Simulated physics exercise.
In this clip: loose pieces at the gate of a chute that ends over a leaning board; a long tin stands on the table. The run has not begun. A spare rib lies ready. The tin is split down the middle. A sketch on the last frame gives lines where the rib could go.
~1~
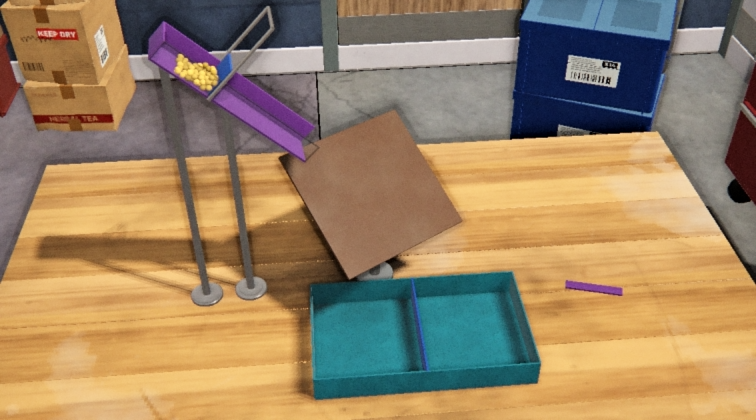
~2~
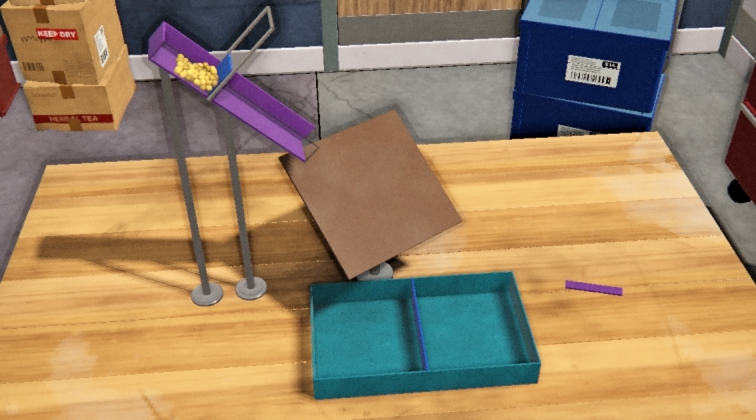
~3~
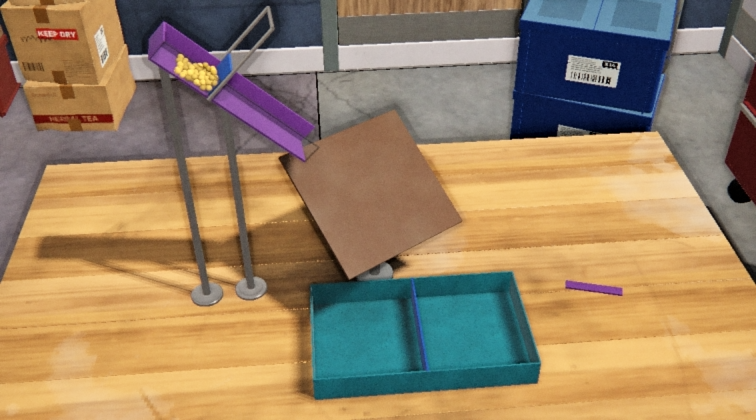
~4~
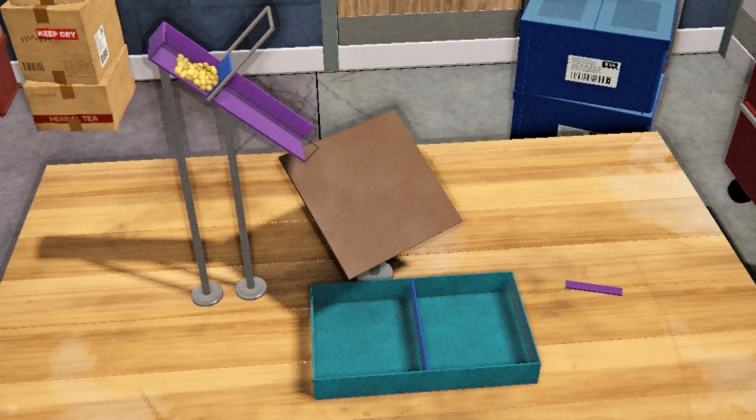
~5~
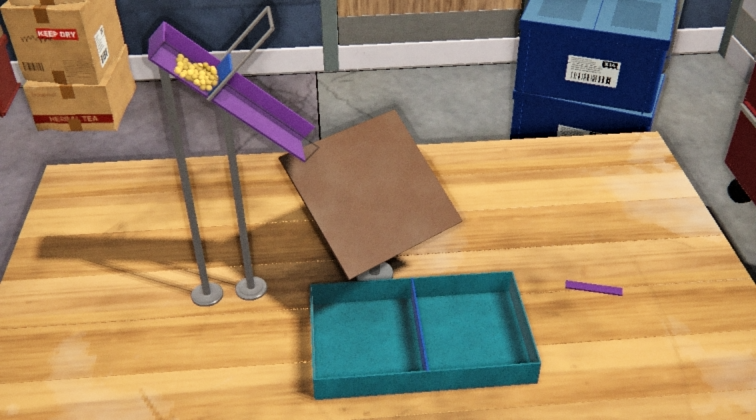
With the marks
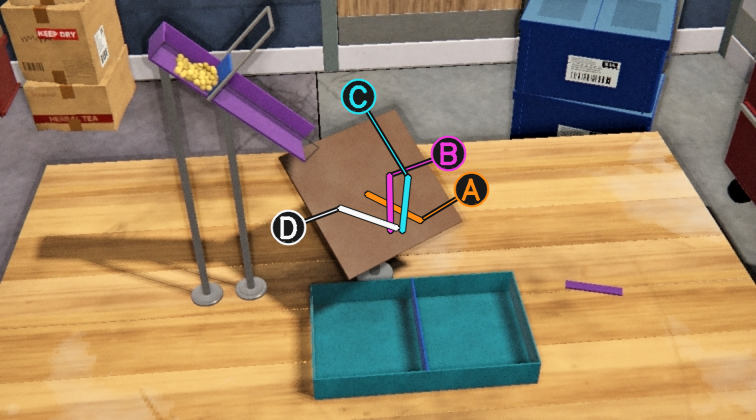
The video shows small yellow pieces resting behind a closed gate in a sloping purple chute above a tilted brown board, with a divided teal tray and a purple strip on the wooden table; nothing visibly moves.
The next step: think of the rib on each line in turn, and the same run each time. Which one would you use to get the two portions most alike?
C beats the others.
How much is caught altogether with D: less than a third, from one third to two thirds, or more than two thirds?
Line D gives more than two thirds.
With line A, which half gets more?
Right.
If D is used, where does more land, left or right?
More lands on the right.
On the marked copy, line A from (367, 194) to (420, 220); line B from (389, 175) to (390, 230); line C from (407, 177) to (402, 230); line D from (340, 208) to (396, 227).
If A is chosen, of what is caught, a small share in the left half, all but a few in the right.
If B is chosen, of what is caught, the bulk in the left half, a small share in the right.
If C is chosen, of what is caught, close to half in the left half, close to half in the right.
If D is chosen, of what is caught, none at all in the left half, the whole lot in the right.
